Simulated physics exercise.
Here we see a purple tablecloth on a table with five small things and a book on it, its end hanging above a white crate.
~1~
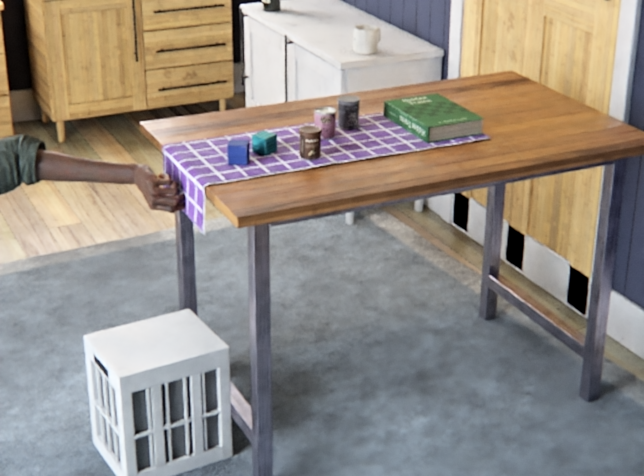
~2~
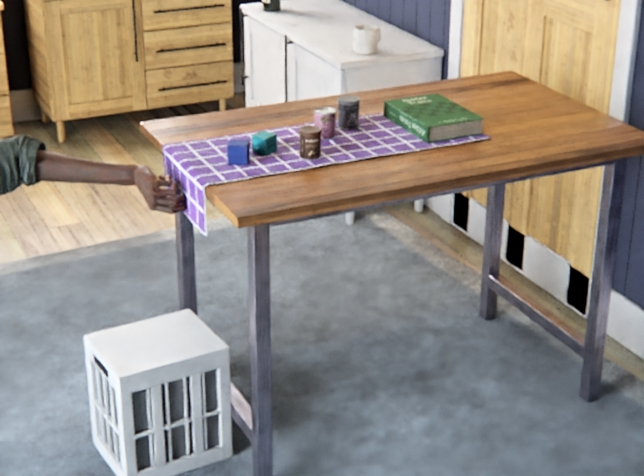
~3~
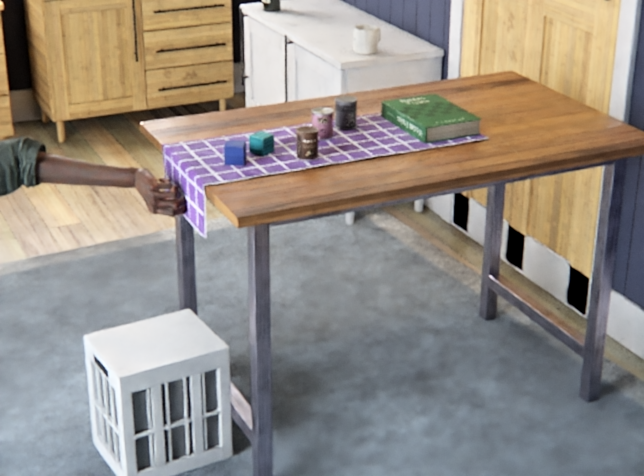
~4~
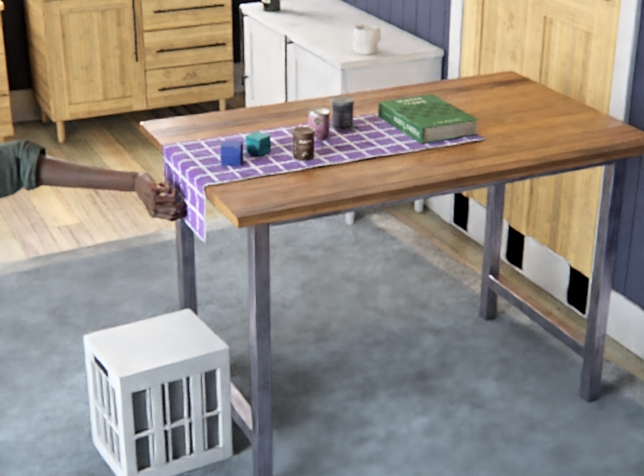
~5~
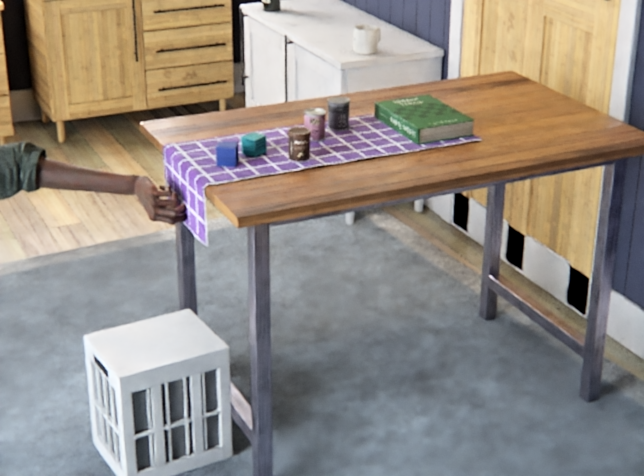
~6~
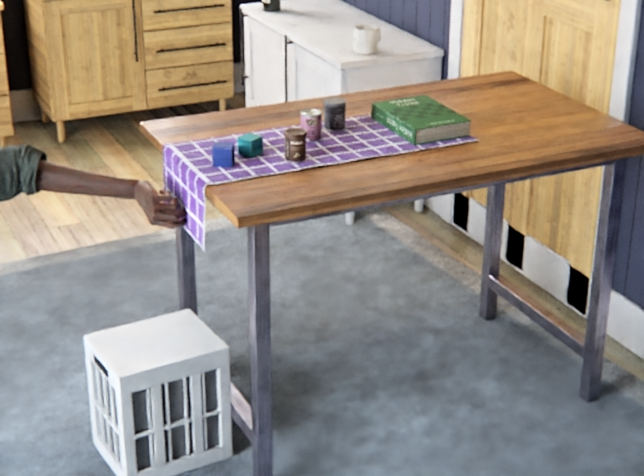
In a room with wooden cabinets, a hand at the left slowly pulled a purple checked cloth over the table's edge, drawing the book and five small objects slightly left with it.
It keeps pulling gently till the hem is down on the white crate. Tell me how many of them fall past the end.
The total lost is three.
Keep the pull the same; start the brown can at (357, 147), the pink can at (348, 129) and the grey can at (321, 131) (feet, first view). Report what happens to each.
The brown can stays put, the pink can stays put, the grey can stays put.
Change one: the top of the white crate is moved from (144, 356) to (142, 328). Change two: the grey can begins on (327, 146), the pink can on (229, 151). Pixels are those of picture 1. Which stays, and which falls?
Grey can: Still up. Pink can: Off.
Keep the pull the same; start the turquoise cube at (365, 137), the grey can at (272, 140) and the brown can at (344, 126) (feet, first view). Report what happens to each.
The turquoise cube keeps its place on top; the grey can is carried off; the brown can keeps its place on top.
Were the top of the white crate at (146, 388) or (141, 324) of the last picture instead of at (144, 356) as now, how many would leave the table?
For the first height 4, for the second 2.
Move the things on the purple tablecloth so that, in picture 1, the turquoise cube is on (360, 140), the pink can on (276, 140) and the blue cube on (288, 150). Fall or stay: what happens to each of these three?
The turquoise cube ends up still aboard, the pink can ends up knocked off, the blue cube ends up knocked off.
Soon after, hem near (186, 278); blue cube gone.
Then, hem on the crate; blue cube, turquoise cube and brown can gone.
At rest, hem on the crate; blue cube, turquoise cube and brown can gone. The count of fallen things is three.
